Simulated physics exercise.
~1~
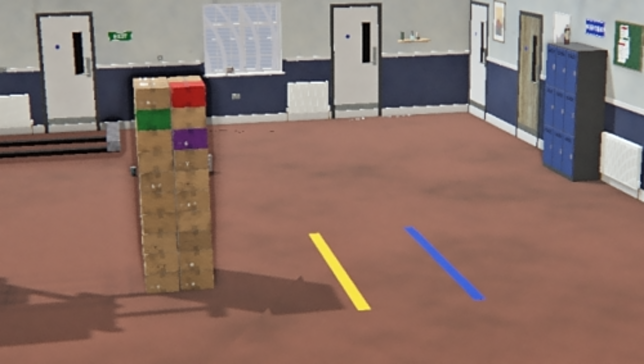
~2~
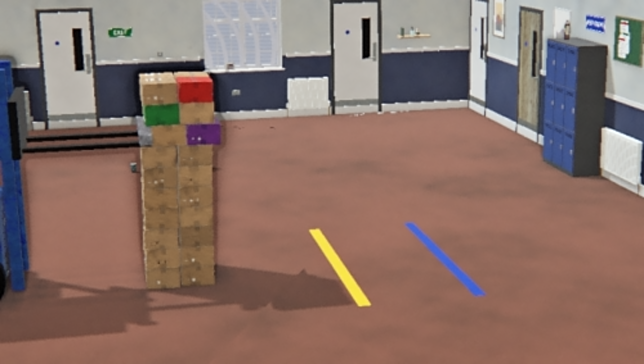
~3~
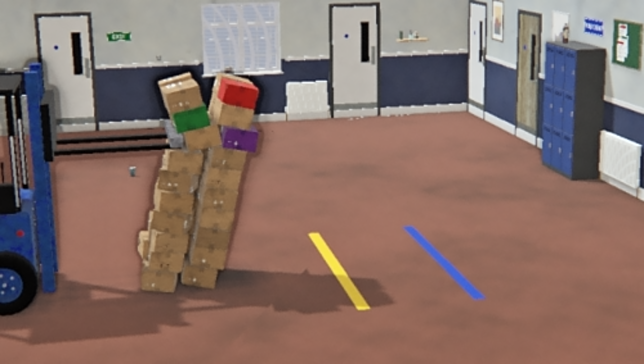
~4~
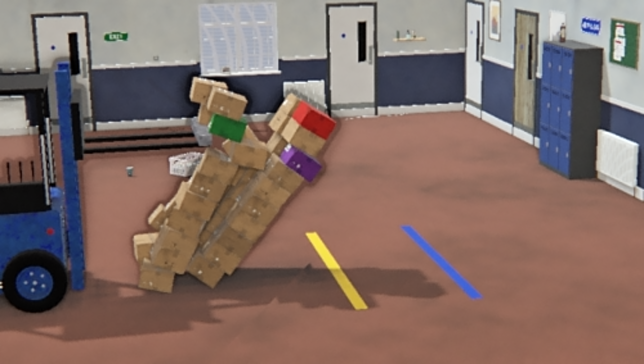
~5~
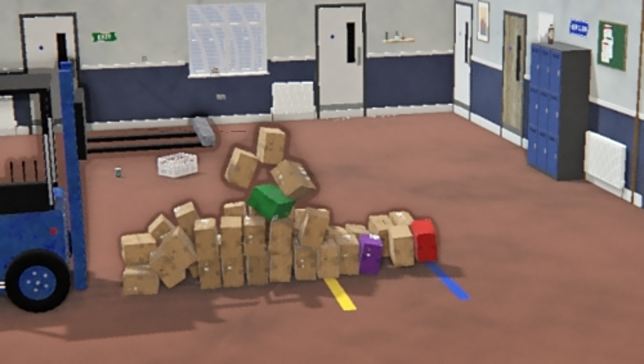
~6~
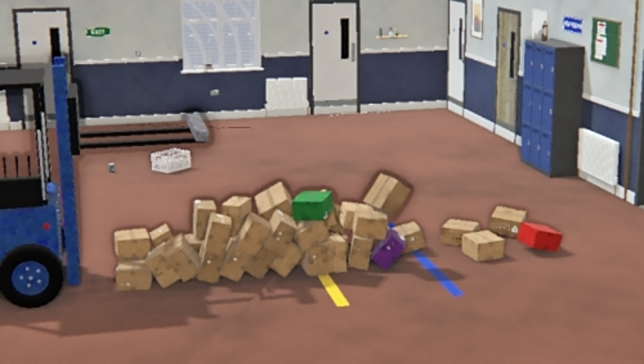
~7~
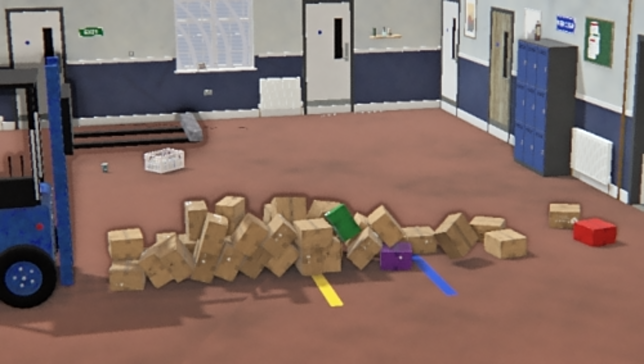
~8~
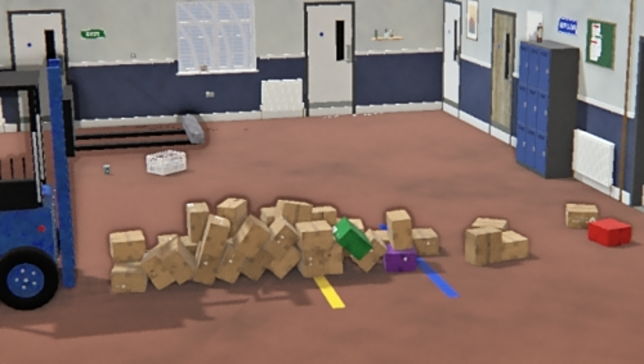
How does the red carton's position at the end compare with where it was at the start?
At the start the red carton sits at the top of the stack, left of both stripes. By the end it lies on the floor far to the right, well past the blue stripe.
